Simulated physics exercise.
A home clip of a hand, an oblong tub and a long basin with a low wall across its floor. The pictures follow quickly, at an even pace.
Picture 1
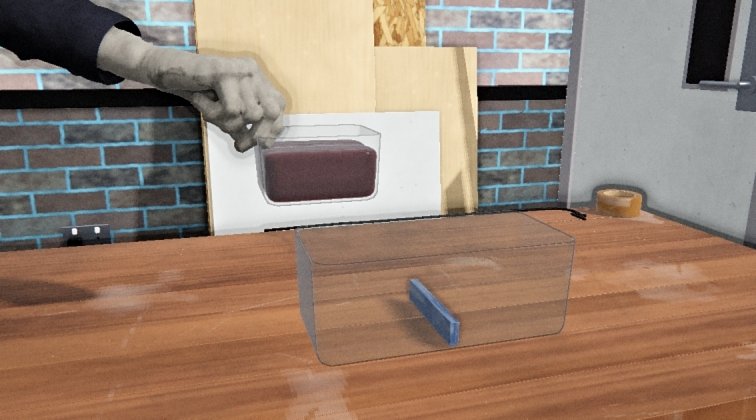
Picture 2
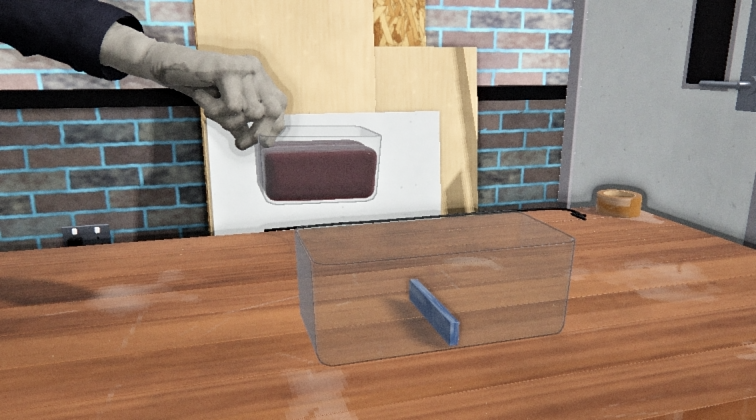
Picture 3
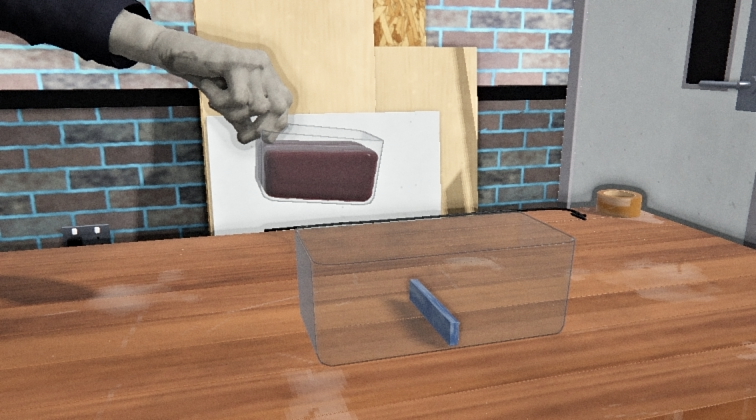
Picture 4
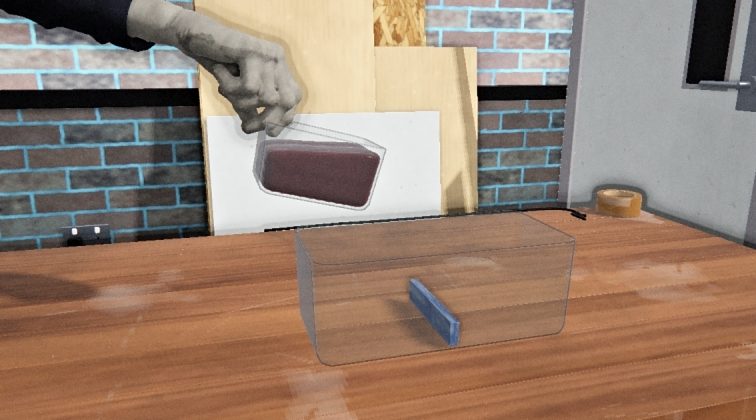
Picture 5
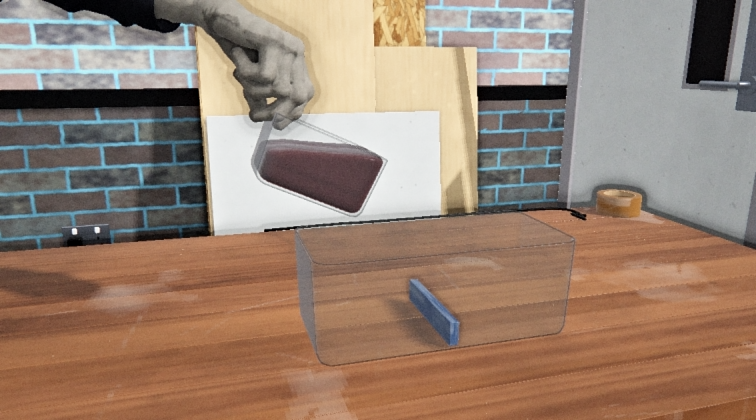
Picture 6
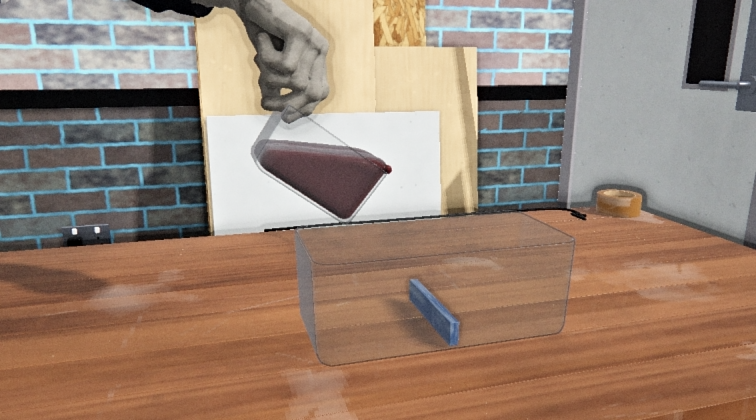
A gloved or grey-looking hand tilts a clear oblong tub of dark red liquid steadily to the right above a long transparent basin with a low blue wall across its floor, until a little liquid bulges over the tub's edge.
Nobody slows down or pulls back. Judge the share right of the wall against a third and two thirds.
It comes to not even a third.
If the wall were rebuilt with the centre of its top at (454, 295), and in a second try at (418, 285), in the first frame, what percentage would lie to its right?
The first gives 20 %, the second 20 %.
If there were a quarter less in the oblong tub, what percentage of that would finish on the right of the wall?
It comes to 20 per cent or so.
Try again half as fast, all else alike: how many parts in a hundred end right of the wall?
Roughly 25 in a hundred.
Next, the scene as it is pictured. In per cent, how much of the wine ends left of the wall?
Some 75 per cent.
A moment on, the oblong tub is tipped right over and 16 per cent is still to pour, 58 is left of the wall and 1 right of it.
Next, the oblong tub is tipped right over and 2 per cent is still to pour, 80 is left of the wall and 12 right of it.
Then the oblong tub is tipped right over and 0 per cent is still to pour, 74 is left of the wall and 23 right of it.
Later the oblong tub is tipped right over and 0 per cent is still to pour, 74 is left of the wall and 23 right of it.
Finally, 74 per cent lies left of the wall, 23 right of it and 3 outside.
